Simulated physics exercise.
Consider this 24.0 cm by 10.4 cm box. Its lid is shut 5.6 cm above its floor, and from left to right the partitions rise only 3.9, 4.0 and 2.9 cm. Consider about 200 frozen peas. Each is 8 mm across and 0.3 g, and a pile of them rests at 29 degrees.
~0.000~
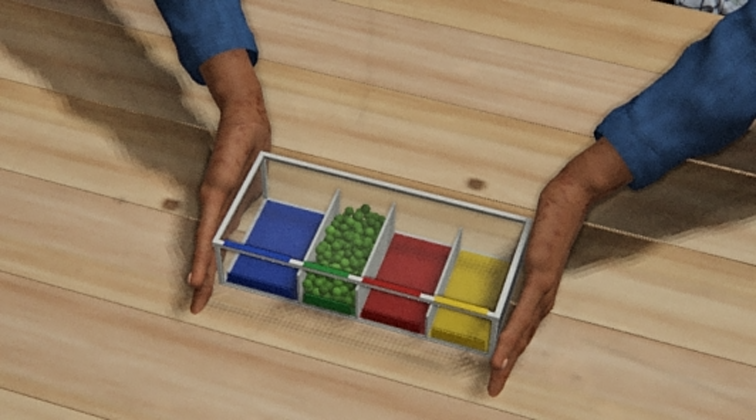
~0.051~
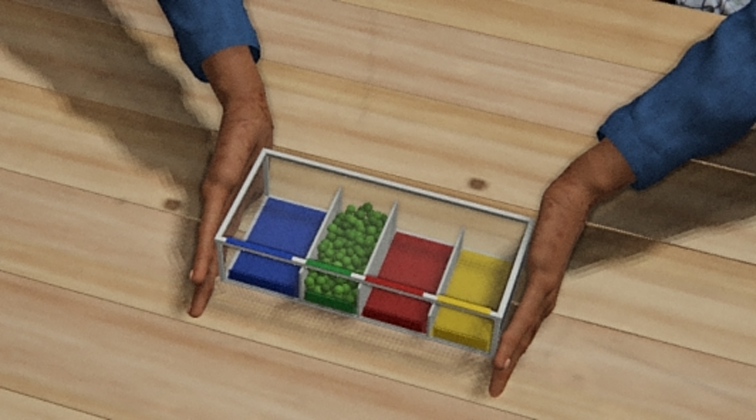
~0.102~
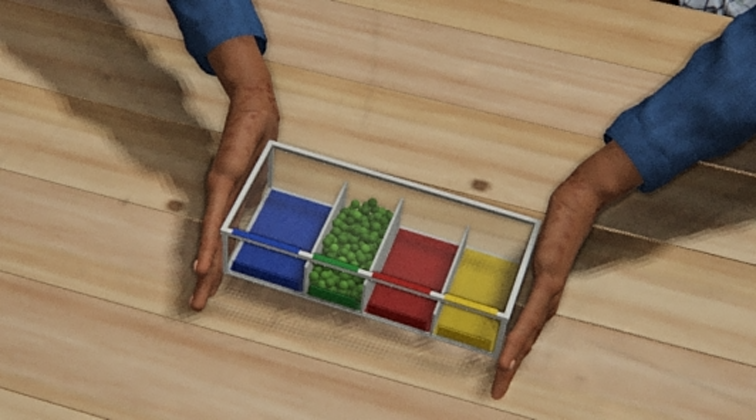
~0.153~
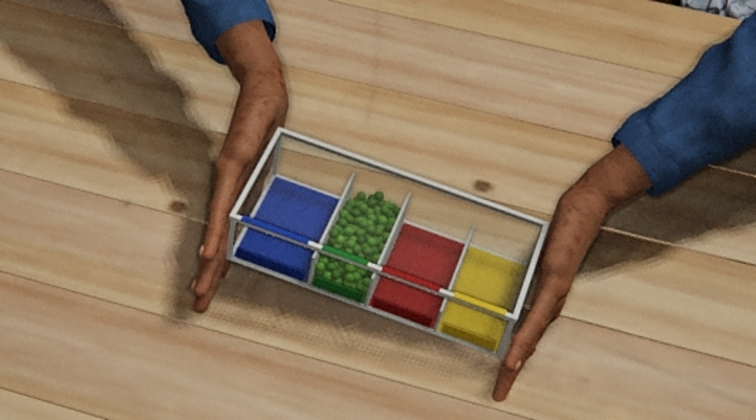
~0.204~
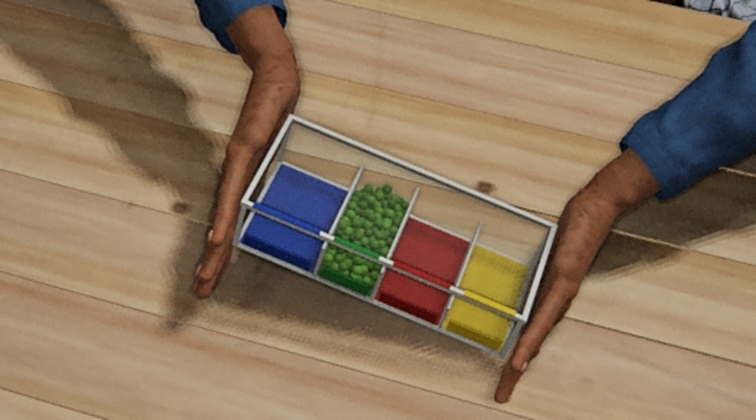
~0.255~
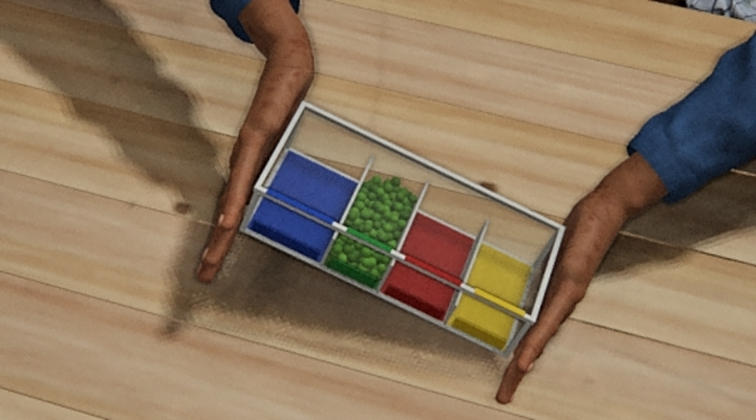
At first, two hands hold a clear box level on a wooden table, its four sections showing blue, green balls, red and yellow from left to right. The hands then raise the left end, slowly and then faster, tilting the box toward the right while the green balls stay in their section.
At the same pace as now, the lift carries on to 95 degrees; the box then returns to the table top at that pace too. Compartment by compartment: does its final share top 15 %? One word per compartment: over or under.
Red under, blue under, green over, yellow over.
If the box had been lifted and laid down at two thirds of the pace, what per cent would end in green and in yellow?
Final share: Green 65 %, yellow 30 %.
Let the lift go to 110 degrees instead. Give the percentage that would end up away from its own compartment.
45 percent.
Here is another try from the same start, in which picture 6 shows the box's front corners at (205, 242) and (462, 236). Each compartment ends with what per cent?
Red 0 %, blue 35 %, green 65 %, yellow 0 %.
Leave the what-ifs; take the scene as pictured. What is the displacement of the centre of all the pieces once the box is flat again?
5.0 cm or thereabouts.
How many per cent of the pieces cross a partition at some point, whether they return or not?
I'd put it at some 35 percent of the pieces.
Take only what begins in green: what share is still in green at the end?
I'd put it at roughly 60 per cent.
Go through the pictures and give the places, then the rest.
Box tilt 0 degrees, front corners at (219, 242) and (495, 315); green 100 %, in the first frame.
Box tilt 1 degrees, front corners at (221, 238) and (498, 315), in the second frame.
Box tilt 4 degrees, front corners at (227, 230) and (504, 315), lowest corner right back, in the third frame.
Box tilt 8 degrees, front corners at (236, 216) and (513, 316), lowest corner right back, in the fourth frame.
Box tilt 13 degrees, front corners at (247, 202) and (522, 317), lowest corner right back, in the fifth frame.
Box tilt 18 degrees, front corners at (260, 188) and (530, 318), lowest corner right back; green 100 %. Its pace works out near 90 degrees a second, in the sixth frame.
Then, at 1.19 s, tilt 95 degrees; red 10 %, green 80 %, yellow 5 %.
Then, at 1.82 s, tilt 42 degrees; red 5 %, green 65 %, yellow 30 %.
After 2.49 s, tilt 0 degrees; red 5 %, green 65 %, yellow 30 %.
At rest (3.1 s), red 5 %, blue 0 %, green 65 %, yellow 30 %.
